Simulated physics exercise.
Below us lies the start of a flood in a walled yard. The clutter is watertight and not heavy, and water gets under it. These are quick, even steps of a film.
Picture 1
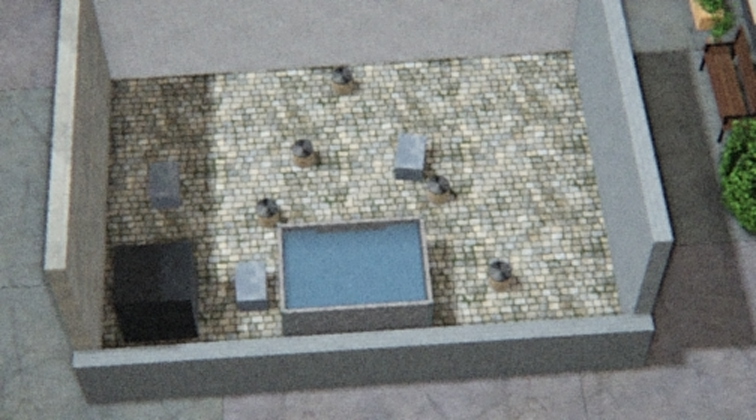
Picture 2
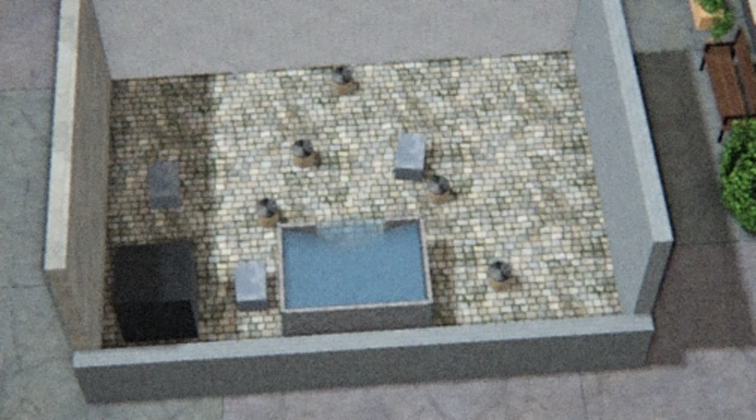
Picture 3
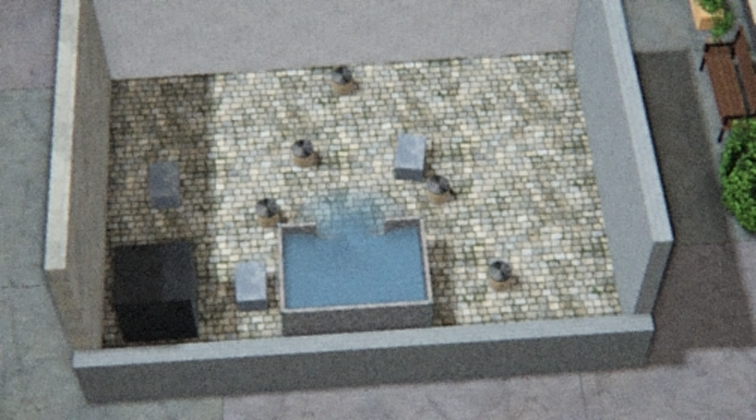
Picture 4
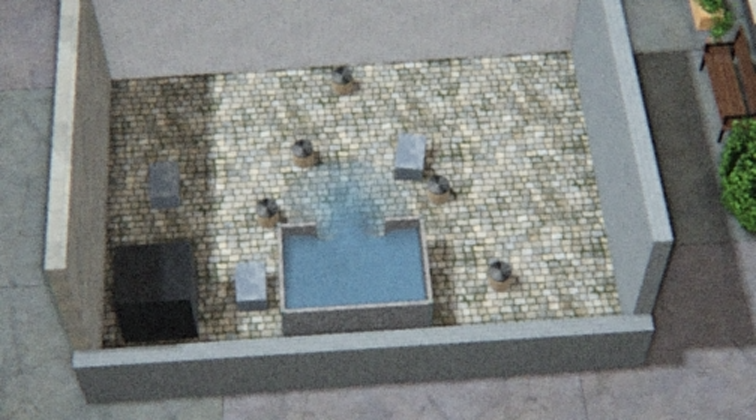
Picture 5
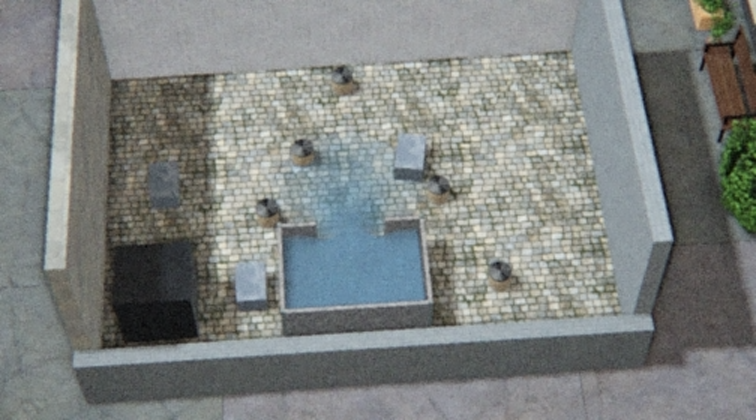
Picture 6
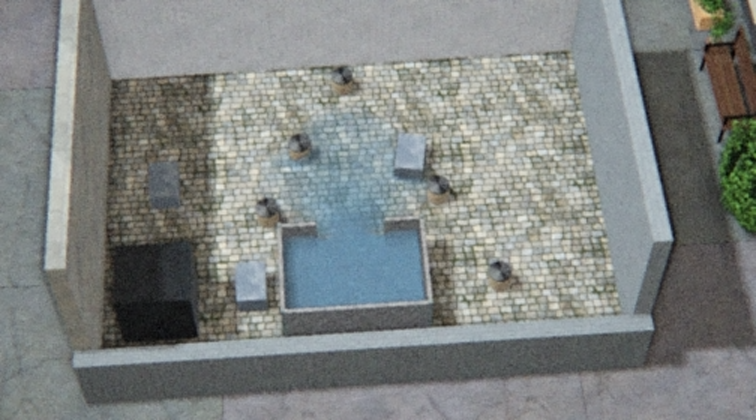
Walled cobbled yard from above, water pouring through a gap in a tank's back wall and spreading among pots and blocks.
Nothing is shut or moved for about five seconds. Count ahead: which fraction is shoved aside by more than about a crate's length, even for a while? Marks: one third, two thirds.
That comes to one to two thirds.
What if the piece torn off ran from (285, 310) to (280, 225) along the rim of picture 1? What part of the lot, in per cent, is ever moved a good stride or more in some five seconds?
Roughly 40 per cent.
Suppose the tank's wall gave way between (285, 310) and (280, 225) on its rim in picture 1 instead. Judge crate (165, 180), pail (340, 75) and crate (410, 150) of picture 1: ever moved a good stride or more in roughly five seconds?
One after the other: Moved that far, moved that far, less than that.
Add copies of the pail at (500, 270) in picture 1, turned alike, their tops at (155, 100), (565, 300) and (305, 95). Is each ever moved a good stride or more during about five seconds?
In turn: Shifted that much, under that, shifted that much.
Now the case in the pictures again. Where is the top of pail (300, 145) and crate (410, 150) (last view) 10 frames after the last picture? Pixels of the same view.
Around (176, 78) and (439, 117).
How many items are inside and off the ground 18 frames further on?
The number is 0.
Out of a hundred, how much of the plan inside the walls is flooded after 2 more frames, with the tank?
Close to 25 %.
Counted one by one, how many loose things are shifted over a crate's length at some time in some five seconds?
That makes 3.
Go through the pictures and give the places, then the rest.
The first frame shows a pail at (303, 148), on the bottom; a crate at (411, 151), on the bottom; 0 of 8 have shifted.
The second frame shows a pail at (303, 148), on the bottom; a crate at (411, 151) rests on the ground; 0 of 8 have shifted.
The third frame shows a pail at (303, 148) rests on the ground; a crate at (411, 151), on the bottom; 0 of 8 have shifted.
The fourth frame shows a pail at (303, 148), on the bottom; a crate at (411, 151) rests on the ground; 0 of 8 have shifted.
The fifth frame shows a pail at (302, 147) rests on the ground; a crate at (411, 151), on the bottom; 0 of 8 have shifted.
The sixth frame shows a pail at (299, 143) rests on the ground, close to its start; a crate at (411, 151), on the bottom; 1 of 8 have shifted.
A moment on, 1 of 8 are well off their spots; 0 afloat.
Next, 2 of 8 are well off their spots; 2 afloat.
Later, 3 of 8 are well off their spots; 0 afloat.
In the end, 3 of 8 are well off their spots, and 3 have been at some point; 2 afloat.
